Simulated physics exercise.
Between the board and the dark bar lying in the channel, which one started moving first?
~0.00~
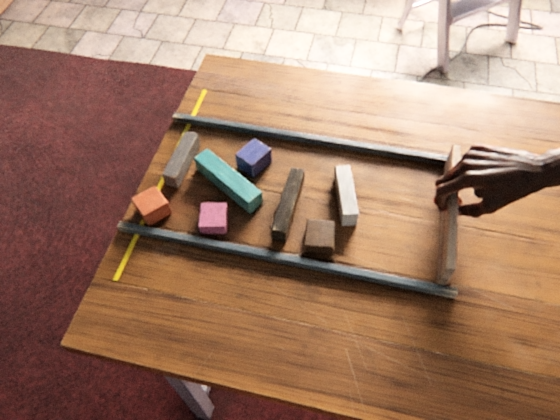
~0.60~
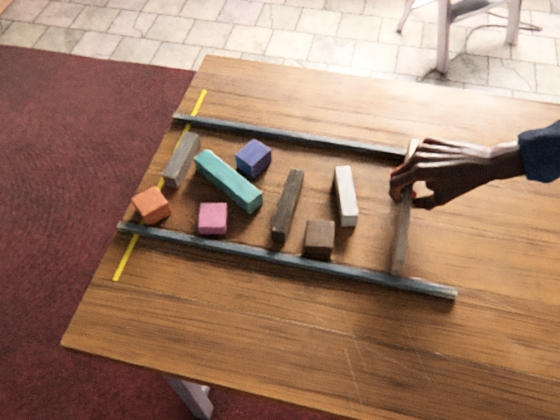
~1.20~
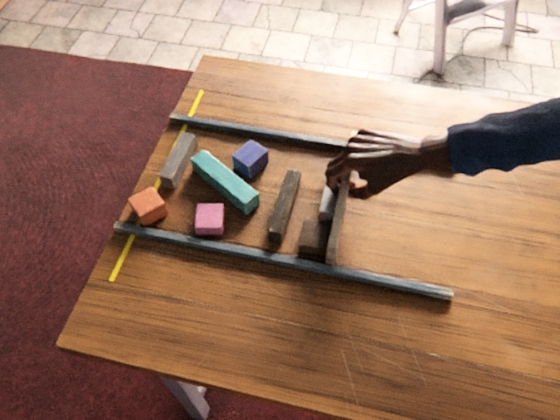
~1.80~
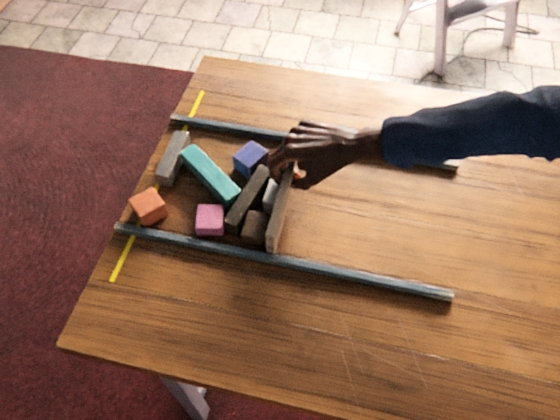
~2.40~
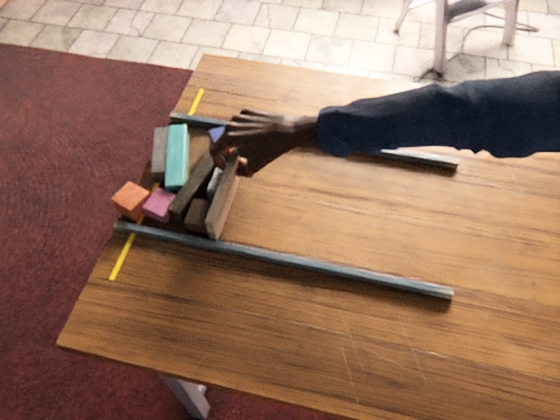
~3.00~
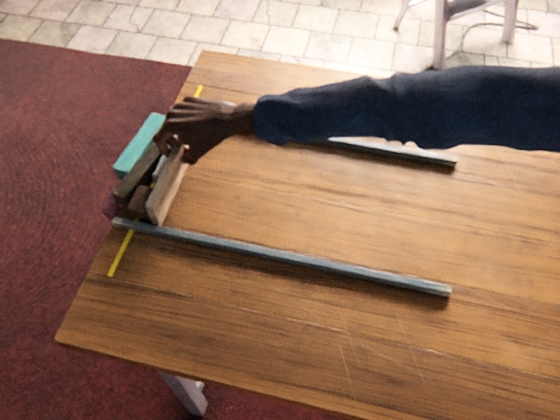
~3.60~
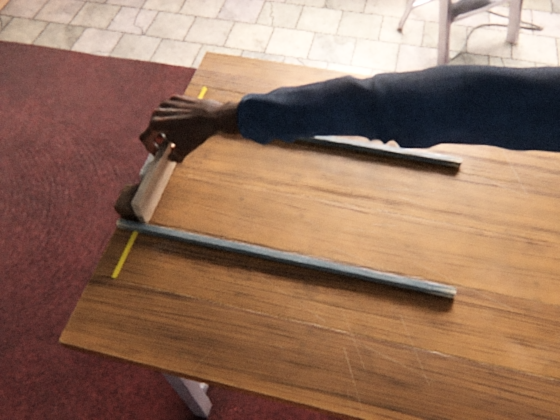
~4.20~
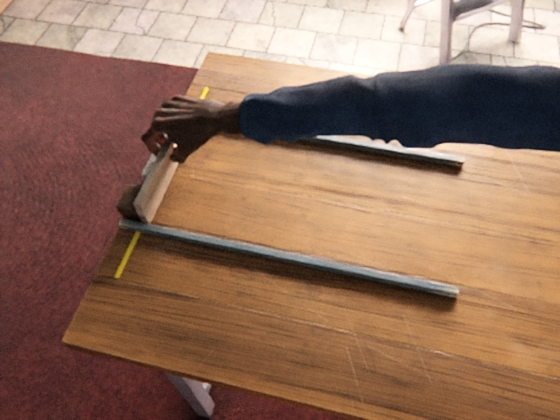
The board started moving first, pushed left by the hand, while the dark bar stayed still until the pieces in front of the board were crowded up against it.
